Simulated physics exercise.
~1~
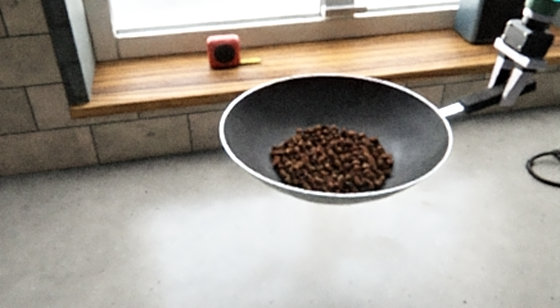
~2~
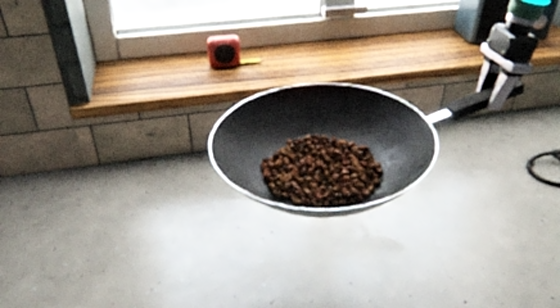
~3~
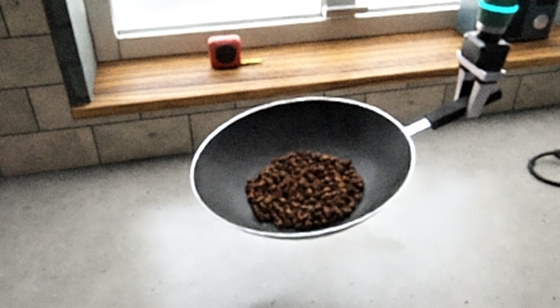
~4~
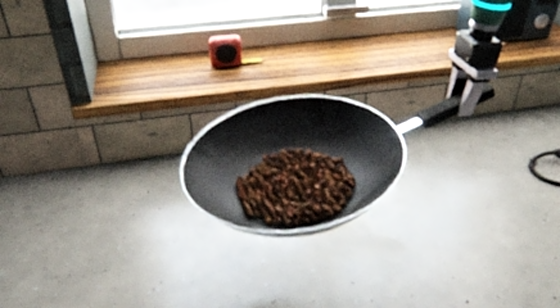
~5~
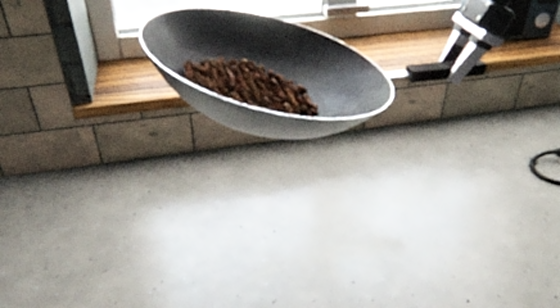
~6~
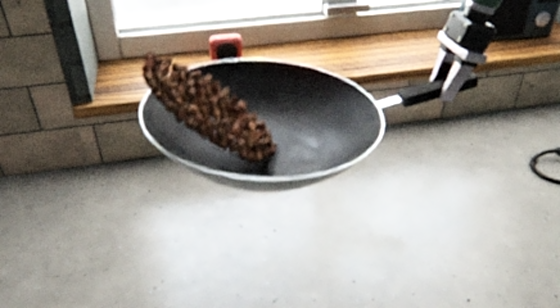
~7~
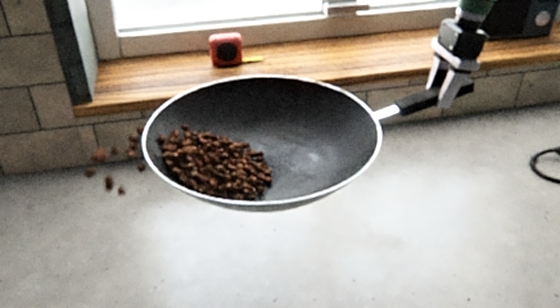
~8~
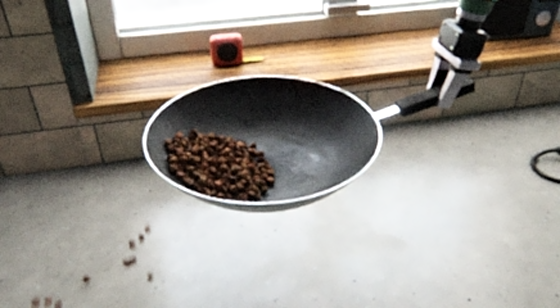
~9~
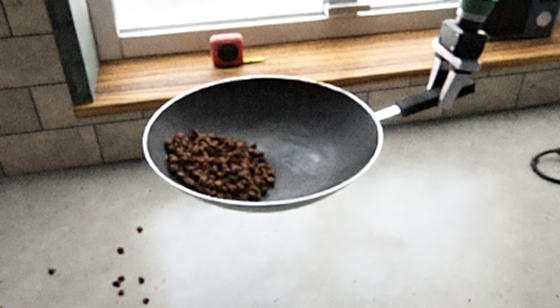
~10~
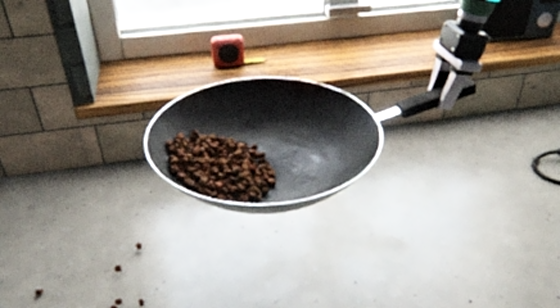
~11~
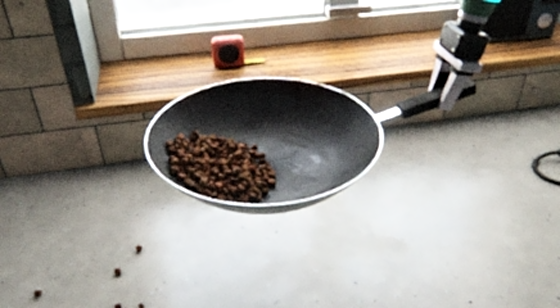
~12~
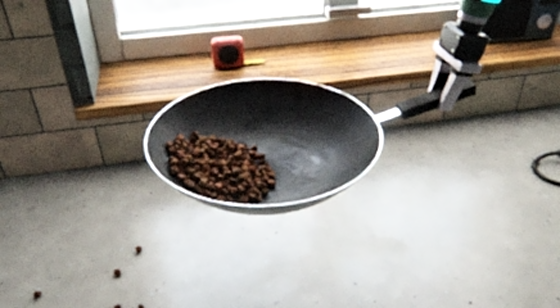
The video shows a robot gripper holding a wok of brown pellets above a grey counter, moving it left, then tossing it upward so the pellets slide and leap toward the left rim. A few spill onto the counter, while most settle in the wok, which is held still.
